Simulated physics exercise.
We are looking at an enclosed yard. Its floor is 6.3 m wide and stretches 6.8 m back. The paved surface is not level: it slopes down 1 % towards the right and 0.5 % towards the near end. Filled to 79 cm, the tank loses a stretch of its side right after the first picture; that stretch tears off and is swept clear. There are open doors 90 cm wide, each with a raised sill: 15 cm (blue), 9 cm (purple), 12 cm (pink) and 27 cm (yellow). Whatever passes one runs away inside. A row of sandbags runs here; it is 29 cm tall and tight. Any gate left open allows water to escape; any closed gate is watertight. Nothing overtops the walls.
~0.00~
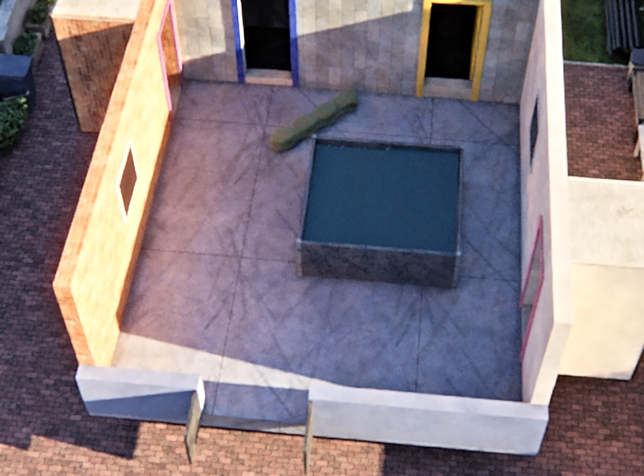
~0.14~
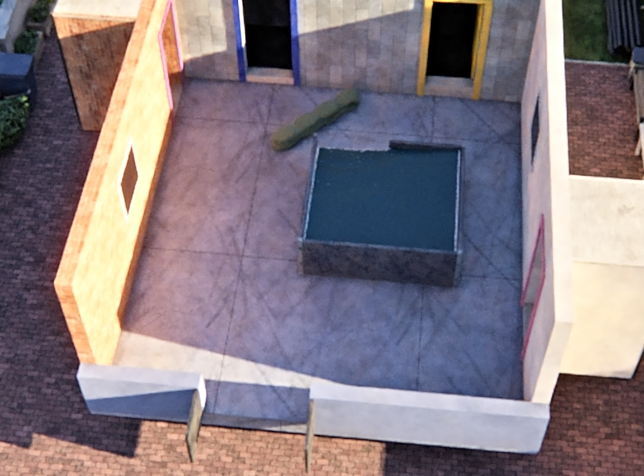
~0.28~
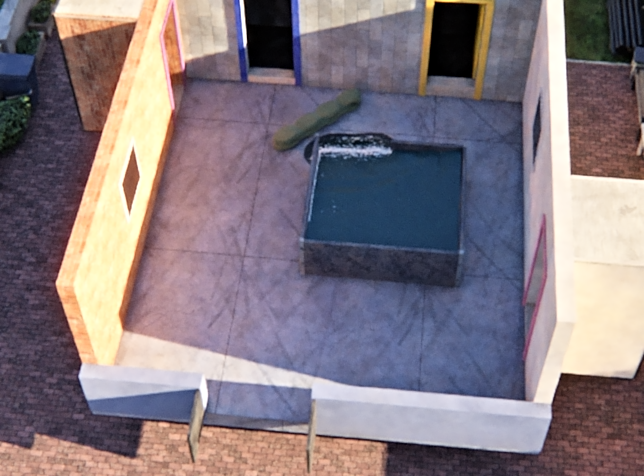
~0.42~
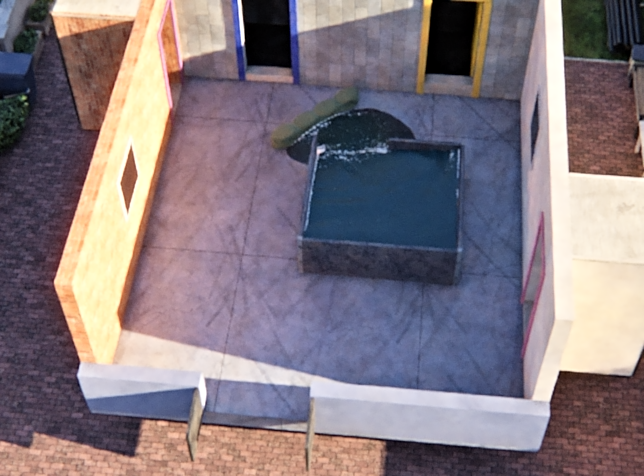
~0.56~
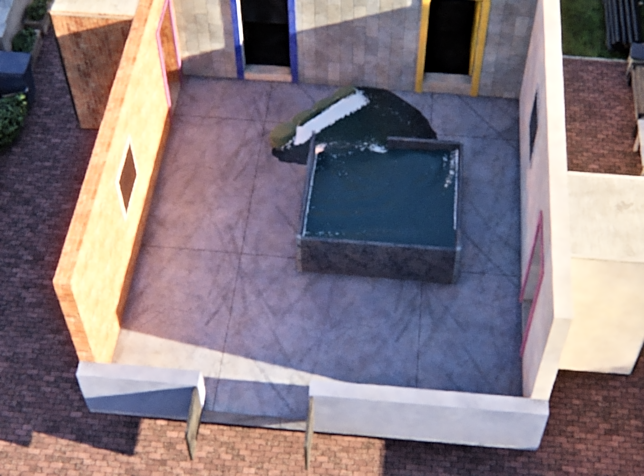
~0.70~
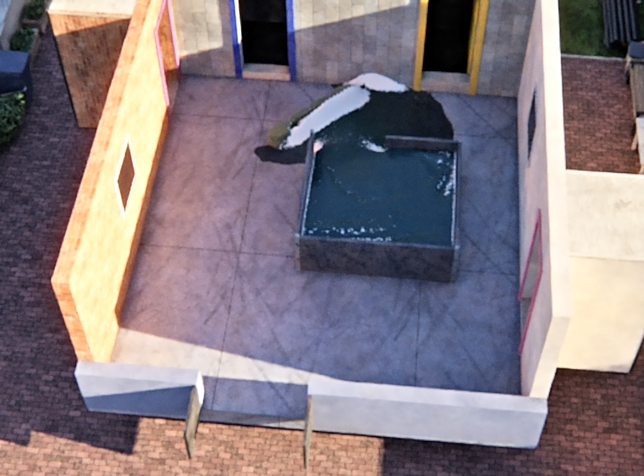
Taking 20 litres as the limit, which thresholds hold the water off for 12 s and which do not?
The blue door lets in less than the cap; the purple door lets in more than the cap; the pink door lets in less than the cap; the yellow door lets in less than the cap.
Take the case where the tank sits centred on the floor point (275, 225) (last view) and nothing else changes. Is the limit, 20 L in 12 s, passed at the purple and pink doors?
Lab note: Purple door limit exceeded; pink door limit not exceeded.
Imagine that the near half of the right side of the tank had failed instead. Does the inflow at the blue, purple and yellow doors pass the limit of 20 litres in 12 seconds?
Outcomes - blue: Not exceeded, purple: Not exceeded, yellow: Not exceeded.
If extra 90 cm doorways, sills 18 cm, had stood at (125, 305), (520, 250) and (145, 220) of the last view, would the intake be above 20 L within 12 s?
The first one doesn't reach it, the second one doesn't reach it, and the third one doesn't reach it.
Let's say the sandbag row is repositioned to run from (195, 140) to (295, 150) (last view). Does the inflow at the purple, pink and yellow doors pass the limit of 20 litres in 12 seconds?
Note - purple: Limit exceeded; pink: Limit held; yellow: Limit held.
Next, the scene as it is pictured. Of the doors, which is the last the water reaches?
It would be the pink one.
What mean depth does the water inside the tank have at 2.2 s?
About 46 centimetres on average.
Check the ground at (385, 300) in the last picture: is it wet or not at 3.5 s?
Looks like it's not yet wet.
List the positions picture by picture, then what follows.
The first frame shows still water, 79 cm deep, in the tank at (383, 196).
In the second frame, the front is at a hidden place, 0.7 m from the gap on the tank's far side; 0.4 m2 of floor is under water; 79 cm left at the back of the tank.
In the third frame, water pours out on the tank's far side and has run 1.0 m, to a hidden place; typically 13 cm deep outside, 79 cm at the tank's back.
In the fourth frame, water pours out on the tank's far side and has run 1.5 m, to (377, 113); typically 11 cm deep outside, 79 cm at the tank's back.
In the fifth frame, water pours out on the tank's far side and has run 2.1 m, to (378, 89); typically 9 cm deep outside, 78 cm at the tank's back.
In the sixth frame, water pours out on the tank's far side and has run 2.3 m, to (418, 91); typically 8 cm deep outside, 72 cm at the tank's back.
After 1.4 s water covers 20 % of the floor and is deepest (54 cm) near (319, 129); blue door 3 cm at the sill, 0 L in, purple door not reached, pink door not reached, yellow door 23 cm at the sill, 0 L in.
After 2.2 s water covers 40 % of the floor and is deepest (51 cm) near (382, 90); blue door 14 cm at the sill, 0 L in, purple door not reached, pink door not reached, yellow door 27 cm at the sill, 1 L in.
After 3.5 s water covers 65 % of the floor and is deepest (40 cm) near (509, 106); blue door 6 cm at the sill, 0 L in, purple door 18 cm at the sill, 35 L in, pink door 4 cm at the sill, 0 L in, yellow door 21 cm at the sill, 4 L in.
After 7.0 s water covers 95 % of the floor and is deepest (30 cm) near (511, 411); blue door 2 cm at the sill, 0 L in, purple door 6 cm at the sill, 67 L in, pink door 12 cm at the sill, 2 L in, yellow door 16 cm at the sill, 5 L in.
After 12.0 s water covers 95 % of the floor and is deepest (17 cm) near (486, 419); blue door 4 cm at the sill, 0 L in, purple door 2 cm at the sill, 67 L in, pink door 10 cm at the sill, 2 L in, yellow door 9 cm at the sill, 5 L in.
